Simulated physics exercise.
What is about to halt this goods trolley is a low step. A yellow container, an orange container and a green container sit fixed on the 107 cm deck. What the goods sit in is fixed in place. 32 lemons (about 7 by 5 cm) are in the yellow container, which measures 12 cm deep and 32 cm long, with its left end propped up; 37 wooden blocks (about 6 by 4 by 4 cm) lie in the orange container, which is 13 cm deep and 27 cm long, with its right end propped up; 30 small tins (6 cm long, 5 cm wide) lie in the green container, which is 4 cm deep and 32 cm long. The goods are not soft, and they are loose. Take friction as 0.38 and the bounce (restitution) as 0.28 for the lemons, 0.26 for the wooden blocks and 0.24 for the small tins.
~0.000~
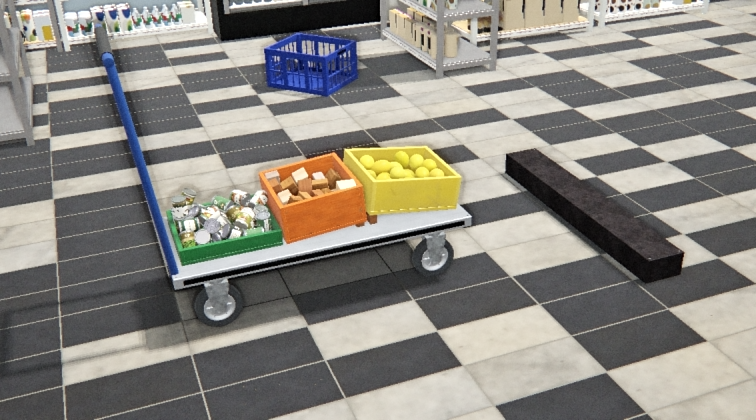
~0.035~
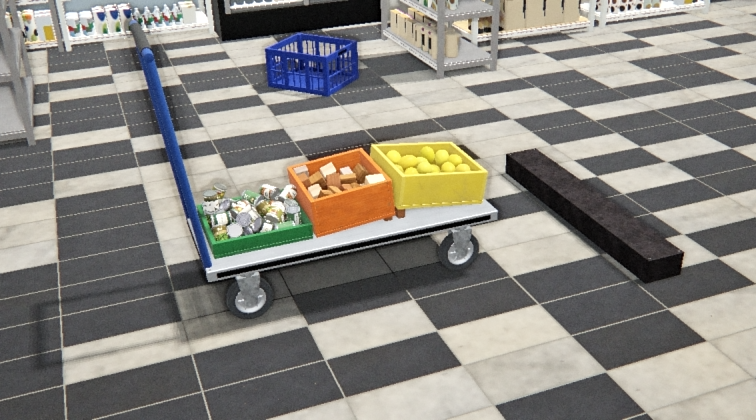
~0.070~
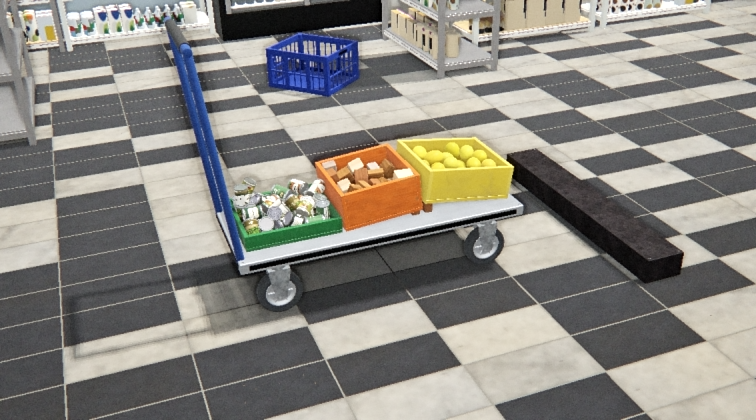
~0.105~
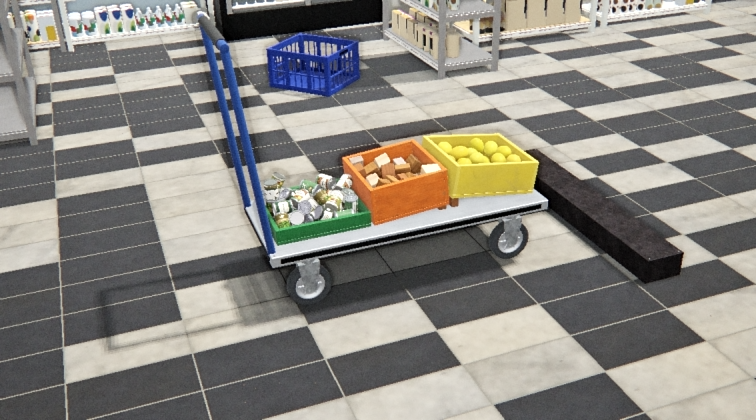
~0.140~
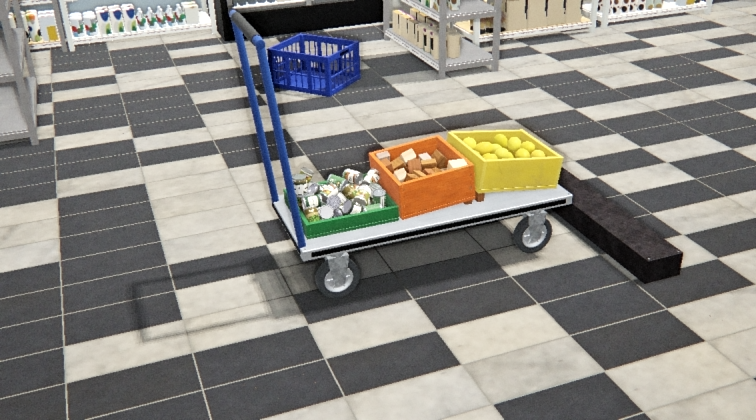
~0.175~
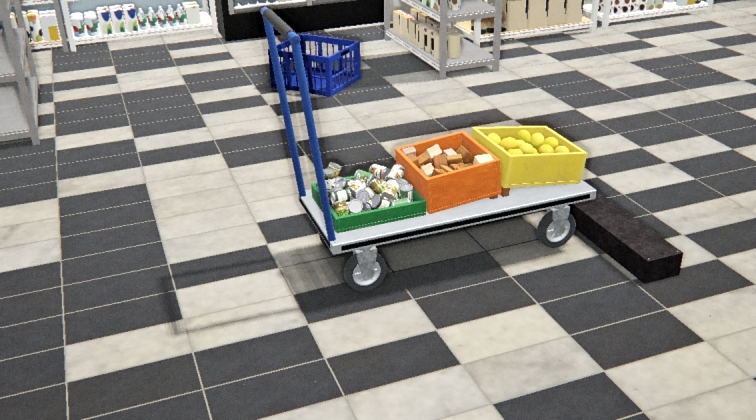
A flat trolley with a blue handle rolled rightward across a checkered floor, carrying green, orange and yellow containers of tins, wooden blocks and yellow goods, and drew close to a low, dark step.
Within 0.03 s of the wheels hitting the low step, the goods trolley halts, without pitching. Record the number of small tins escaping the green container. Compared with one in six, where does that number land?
It lands above one in six.
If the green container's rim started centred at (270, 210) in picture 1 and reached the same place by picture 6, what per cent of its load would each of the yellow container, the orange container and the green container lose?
That would give yellow container 0 %, orange container 10 % and green container 20 %.
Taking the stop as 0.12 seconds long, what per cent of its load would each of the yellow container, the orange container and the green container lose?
Result - yellow container: 0 percent, orange container: 10 percent, green container: 20 percent.
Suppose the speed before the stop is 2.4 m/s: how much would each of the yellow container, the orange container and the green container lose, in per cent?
Then the yellow container sheds 0 per cent of its load, the orange container 10 per cent, and the green container 20 per cent.
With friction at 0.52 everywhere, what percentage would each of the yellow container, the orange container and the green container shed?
In that setup yellow container sheds 10 percent, orange container sheds 10 percent, and green container sheds 30 percent.
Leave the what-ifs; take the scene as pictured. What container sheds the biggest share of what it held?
Result: Green container.
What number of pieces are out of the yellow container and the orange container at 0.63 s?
Estimated count: Yellow container around 2, orange container around 3.
After 0.18 s, impact.
After 0.28 s, the yellow container has all 32, the orange container has all 37 and the green container has all 30.
After 0.40 s, the yellow container is down by 2 of 32, the orange container is down by 2 of 37 and the green container is down by 7 of 30.
After 0.63 s, the yellow container is down by 2 of 32, the orange container is down by 3 of 37 and the green container is down by 9 of 30.
When it is over (at 1.14 s), the yellow container is down by 2 of 32, the orange container is down by 3 of 37 and the green container is down by 9 of 30. Asked share, 9 of 30, 30 per cent.
